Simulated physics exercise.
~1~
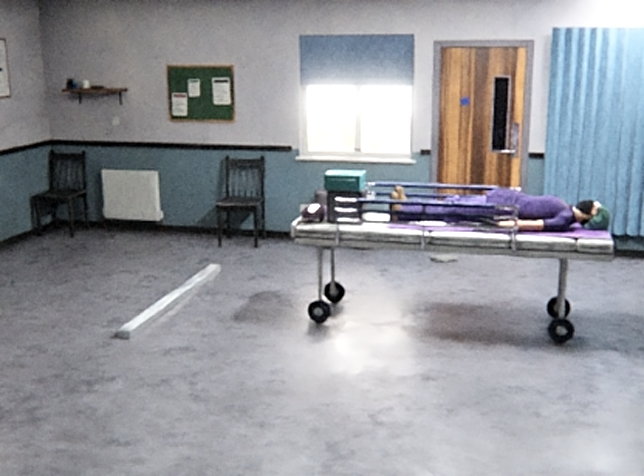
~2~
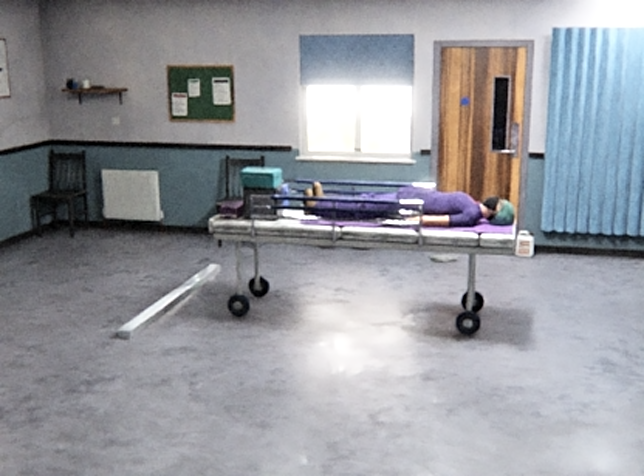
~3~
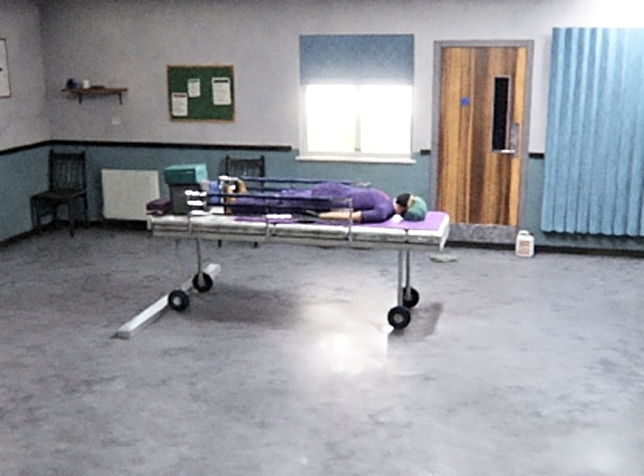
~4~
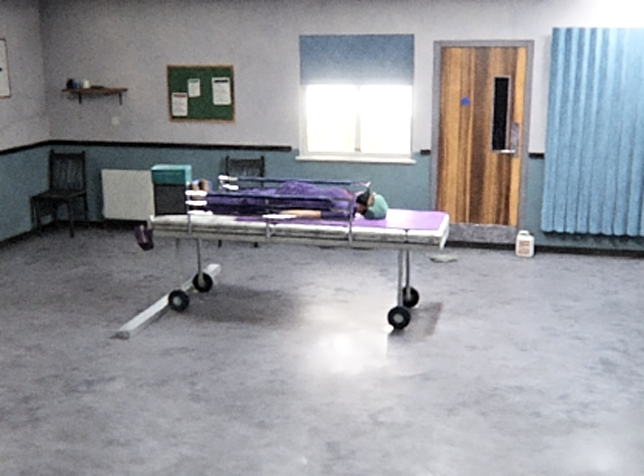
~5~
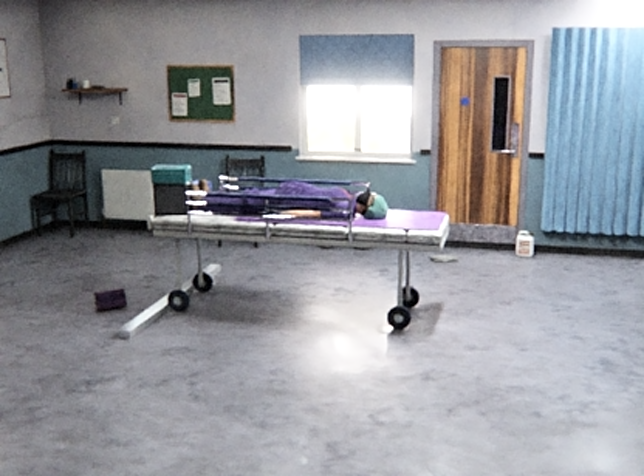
At the start, a person in purple lies on a wheeled trolley on the right side of a room, feet pointing left, with a teal case and a few small items near the feet. The trolley rolls left across the grey floor towards a pale strip. Its leading wheels reach the strip and it stops there, staying level. The person and the items slide farther left along the top, and a purple box tips over the foot end. It ends on the floor left of the strip, while the person and teal case remain on the trolley.
